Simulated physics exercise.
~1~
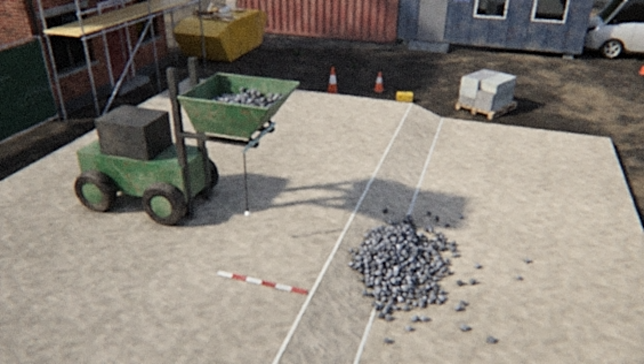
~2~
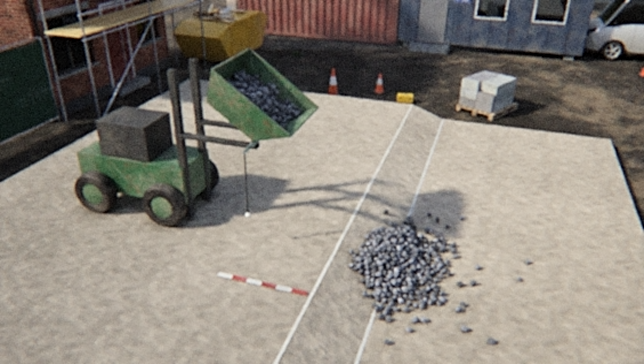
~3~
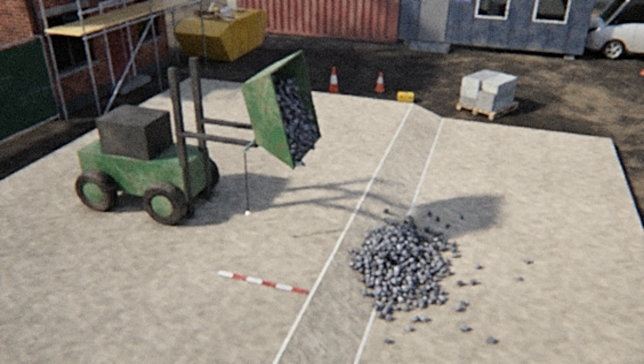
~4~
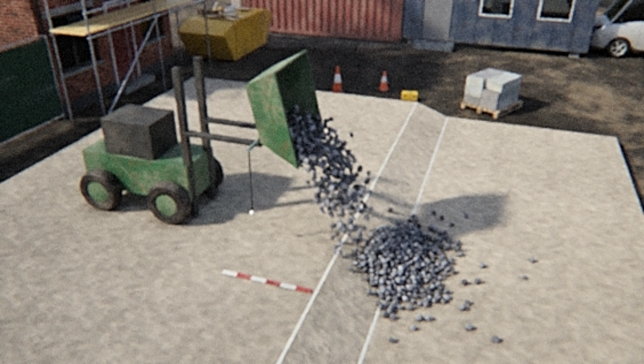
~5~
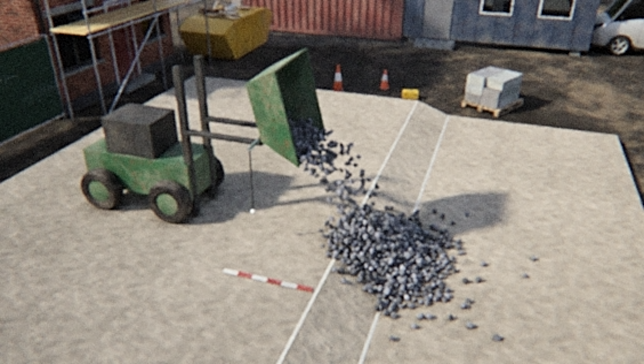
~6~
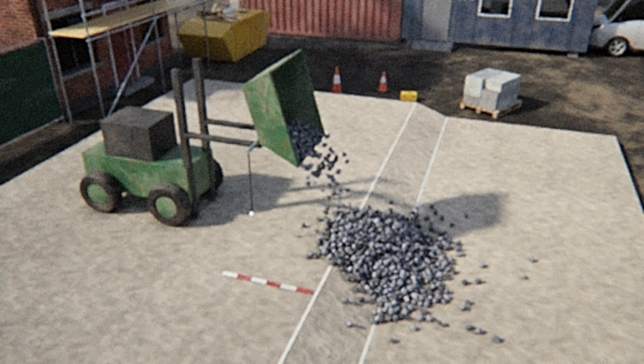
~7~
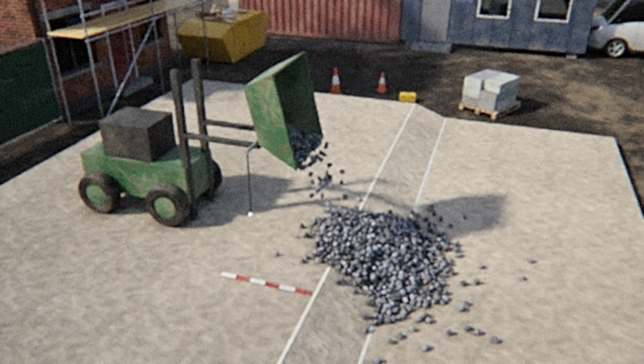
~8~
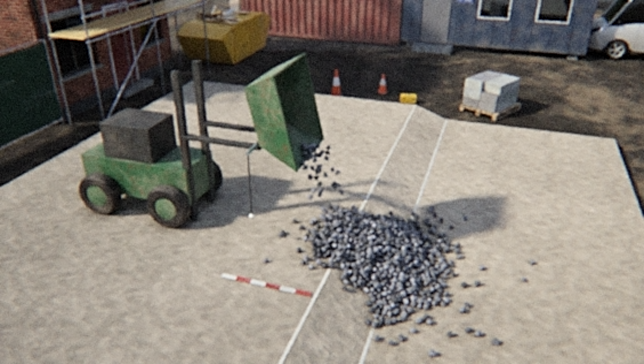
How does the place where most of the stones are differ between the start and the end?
At the start the stones are divided between the raised skip on the left and the heap on the ground. At the end nearly all of them are in the enlarged heap, so the stones as a whole lie lower and further right.
